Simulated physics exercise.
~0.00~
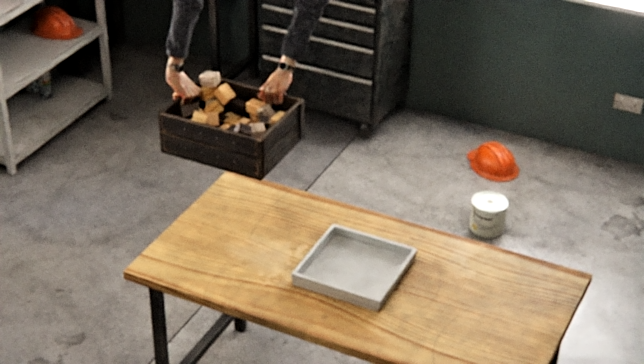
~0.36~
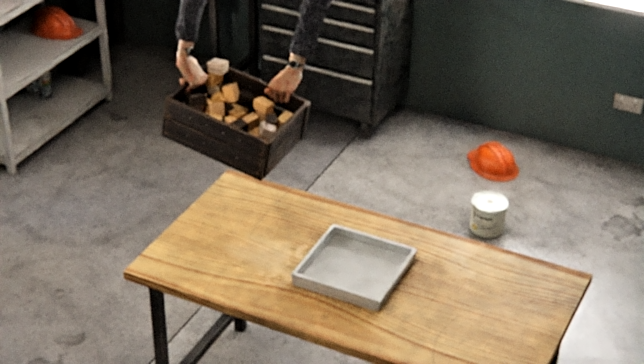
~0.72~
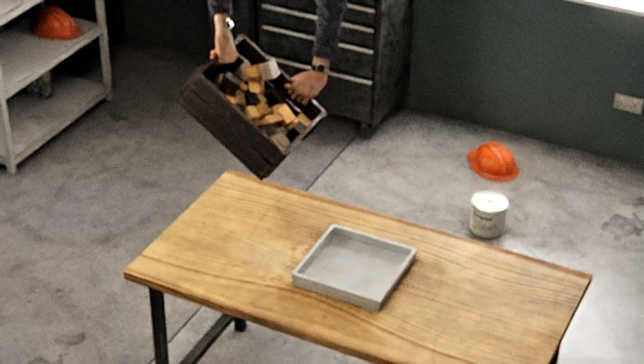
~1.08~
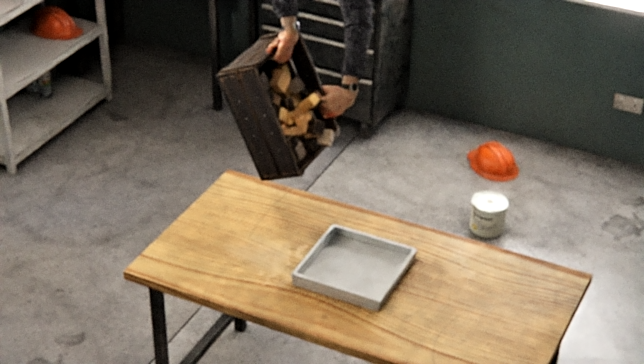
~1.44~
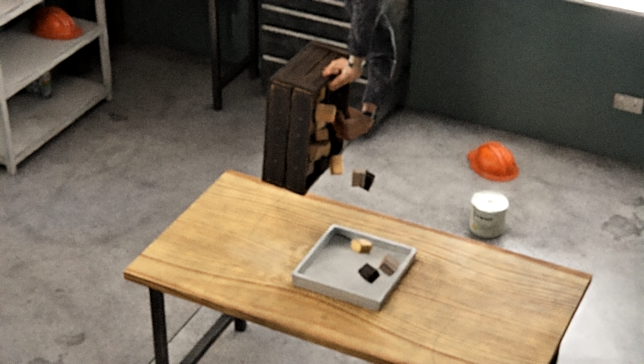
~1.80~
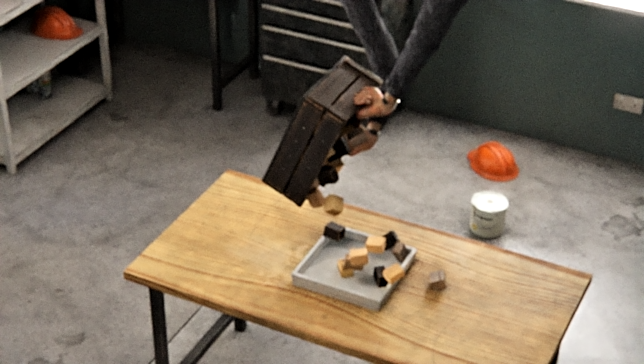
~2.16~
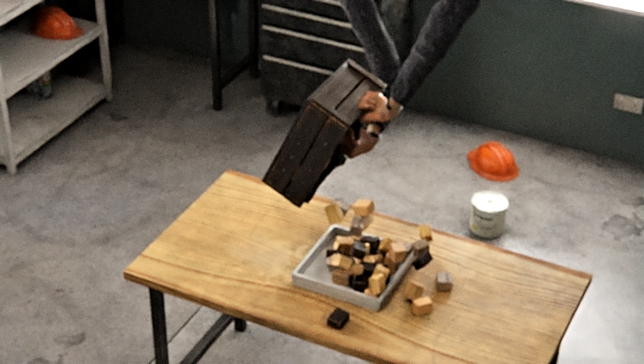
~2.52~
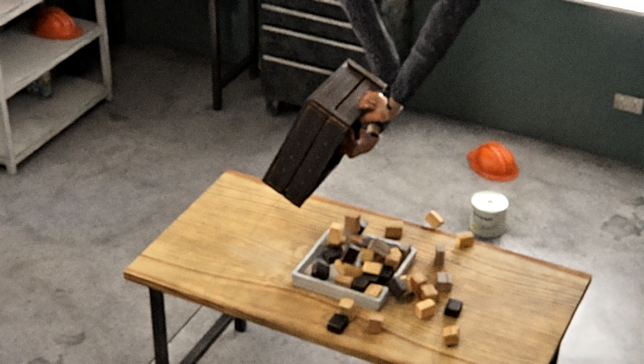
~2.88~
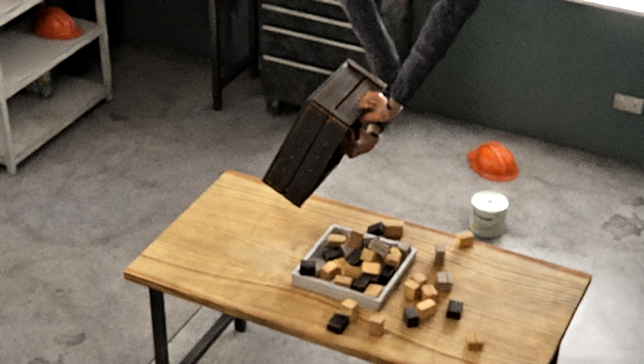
The video shows two hands tilting a dark crate of wooden blocks over a wooden table, tumbling them into a shallow pale tray. The tray fills and blocks scatter onto the tabletop, mostly to the right, while the hands hold the crate tipped.
